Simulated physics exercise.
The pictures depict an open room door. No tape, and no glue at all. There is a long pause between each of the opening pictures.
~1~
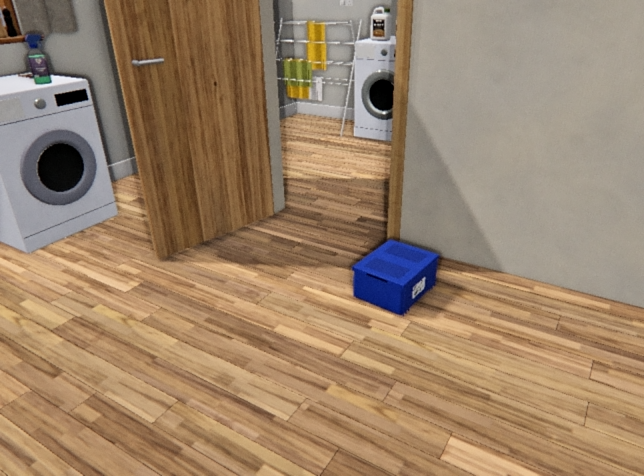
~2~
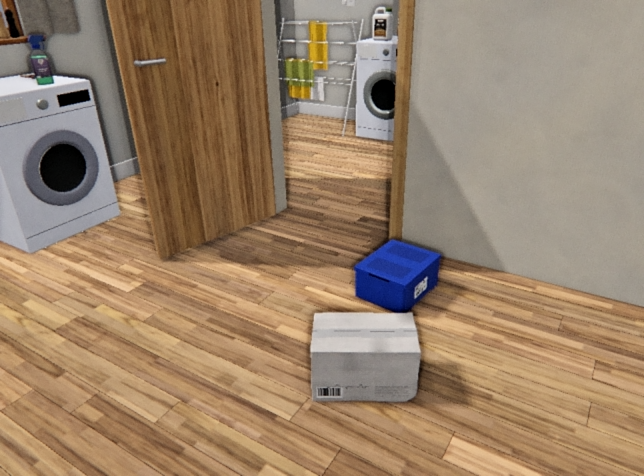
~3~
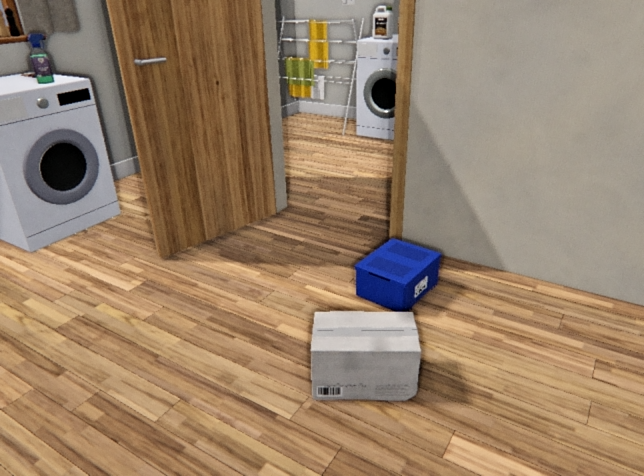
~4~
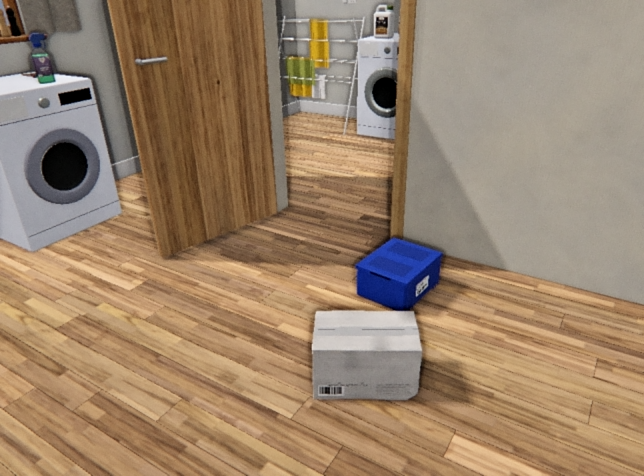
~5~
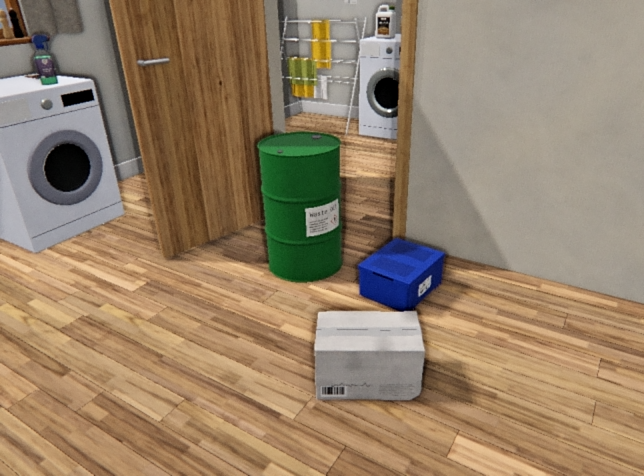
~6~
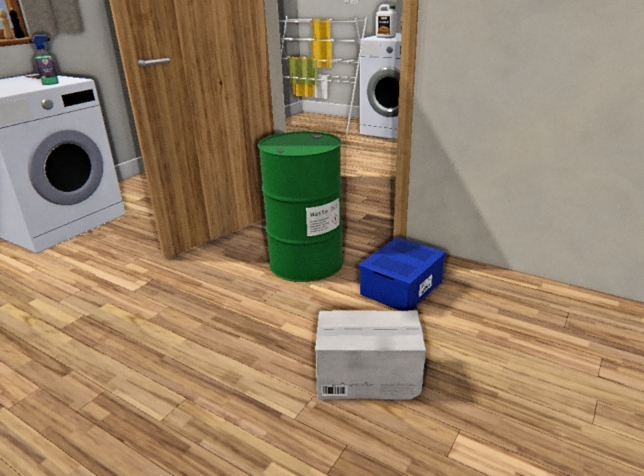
At first a lone blue tote sits on the wooden floor beside a wide-open door, with washing machines in view. Then a white box appears in front of the tote, and later a green drum appears in the doorway behind them, while the door stays still.
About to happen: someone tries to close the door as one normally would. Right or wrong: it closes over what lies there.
Wrong.
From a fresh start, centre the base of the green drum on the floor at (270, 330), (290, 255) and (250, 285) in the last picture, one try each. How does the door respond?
Well, first it completes its arc, then it is halted early, and lastly it is halted early.
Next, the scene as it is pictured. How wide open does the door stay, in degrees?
It comes to about 60°.
Then, 0.40 s after the last picture, open by 96°.
Then, 0.70 s after the last picture, open by 80°.
Then, 0.80 s after the last picture, open by 73°.
Then, 1.00 s after the last picture, open by 59°.
At rest, open by 59°; all 3 in place. Seen from the same camera at the end, green drum near (305, 206).
